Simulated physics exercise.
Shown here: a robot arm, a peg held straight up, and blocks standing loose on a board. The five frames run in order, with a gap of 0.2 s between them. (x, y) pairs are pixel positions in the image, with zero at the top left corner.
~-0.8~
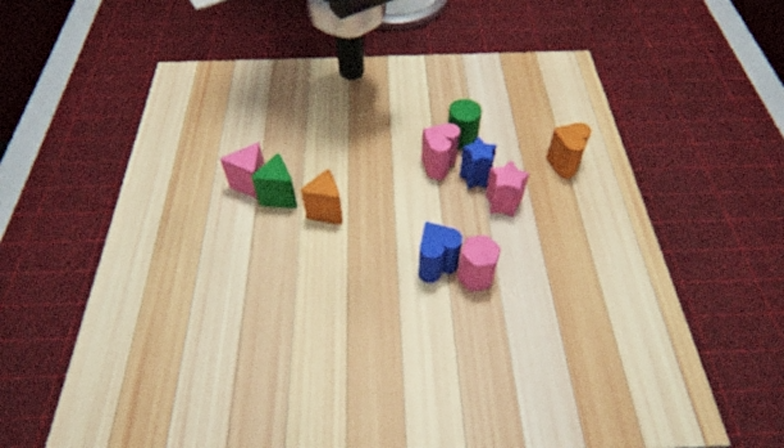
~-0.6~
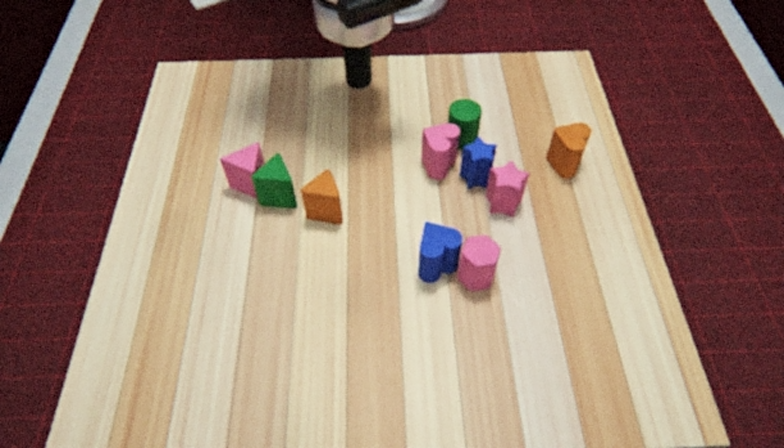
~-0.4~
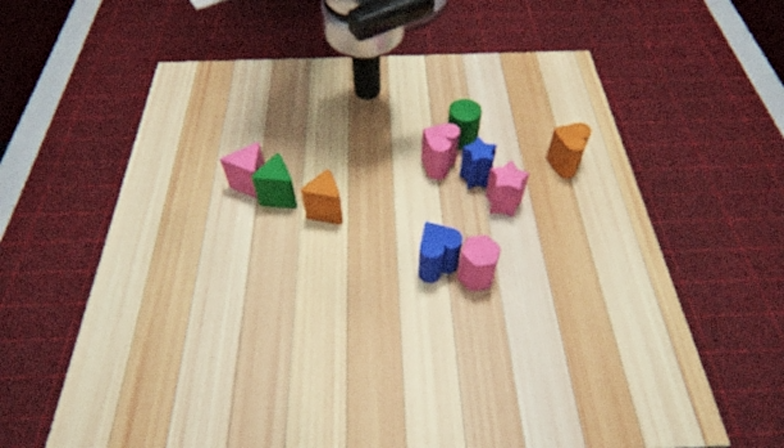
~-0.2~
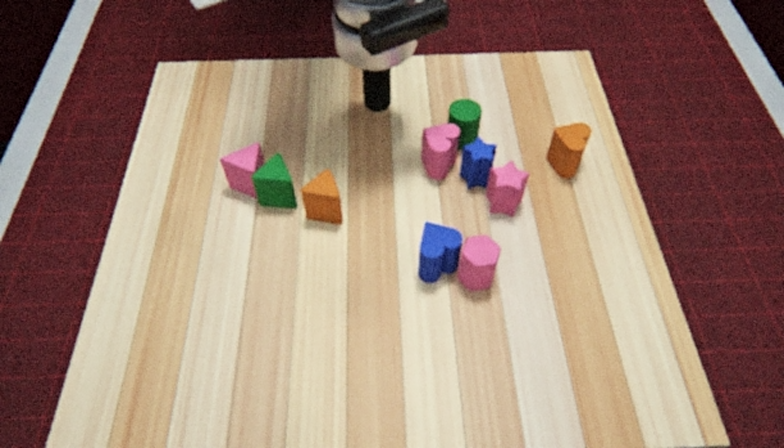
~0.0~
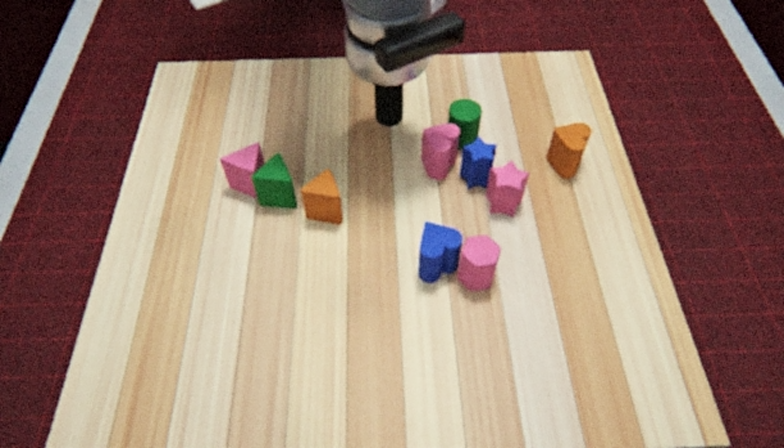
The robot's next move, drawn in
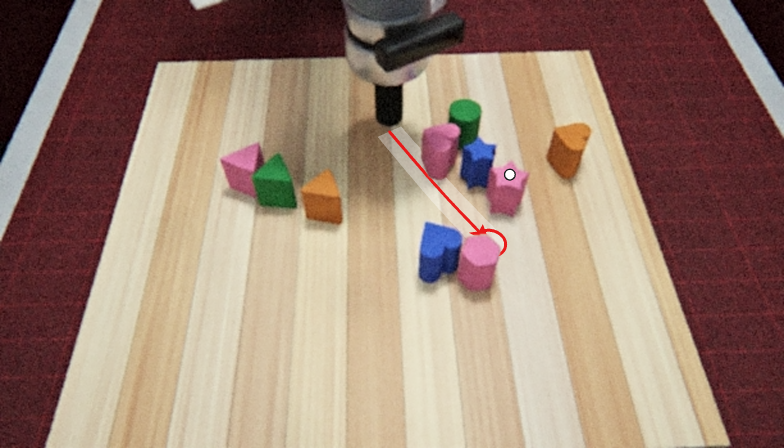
A robot arm moves its upright peg slightly down and right over a board of still, colored blocks.
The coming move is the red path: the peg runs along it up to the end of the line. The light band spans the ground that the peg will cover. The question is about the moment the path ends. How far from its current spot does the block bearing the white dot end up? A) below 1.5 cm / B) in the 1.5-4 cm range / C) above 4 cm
I'll go with A - below 1.5 cm.
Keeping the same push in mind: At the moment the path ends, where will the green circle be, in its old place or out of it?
The green circle will stay where it is.
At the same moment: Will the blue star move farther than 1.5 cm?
It seems so.
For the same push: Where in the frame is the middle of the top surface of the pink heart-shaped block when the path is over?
At the end it should sit near (480, 161).
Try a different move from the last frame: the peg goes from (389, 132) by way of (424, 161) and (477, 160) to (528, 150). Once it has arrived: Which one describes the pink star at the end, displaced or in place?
Somewhere new.
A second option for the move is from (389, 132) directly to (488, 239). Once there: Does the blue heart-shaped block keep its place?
Answer: Yes.
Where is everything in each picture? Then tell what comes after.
The first frame shows lower end of the peg at (352, 73), tops of blocks, pink heart-shaped block at (441, 135), green circle at (466, 109), blue star at (481, 149), pink star at (510, 175).
The second frame shows peg at (359, 82), blocks as before.
The third frame shows peg at (368, 92), blocks as before.
The fourth frame shows peg at (378, 104), blocks as before.
The fifth frame shows peg at (389, 118), pink heart-shaped block at (441, 135), green circle at (466, 109), blue star at (481, 149), pink star at (510, 175).
The drawn path runs straight from (389, 132) to (490, 243); the dot is on the pink star.
The first path, step by step. One third of the way, peg at (420, 153); pink heart-shaped block at (456, 143), turned 20° anticlockwise; blue star at (485, 149).
Two thirds of the way, peg at (454, 191); pink heart-shaped block at (479, 160), turned 105° anticlockwise; blue star at (507, 147), turned 15° anticlockwise.
At the end, peg at (493, 231); pink heart-shaped block at (480, 161), turned 110° anticlockwise; green circle not moved; blue star at (507, 148), turned 20° anticlockwise; pink star not moved.
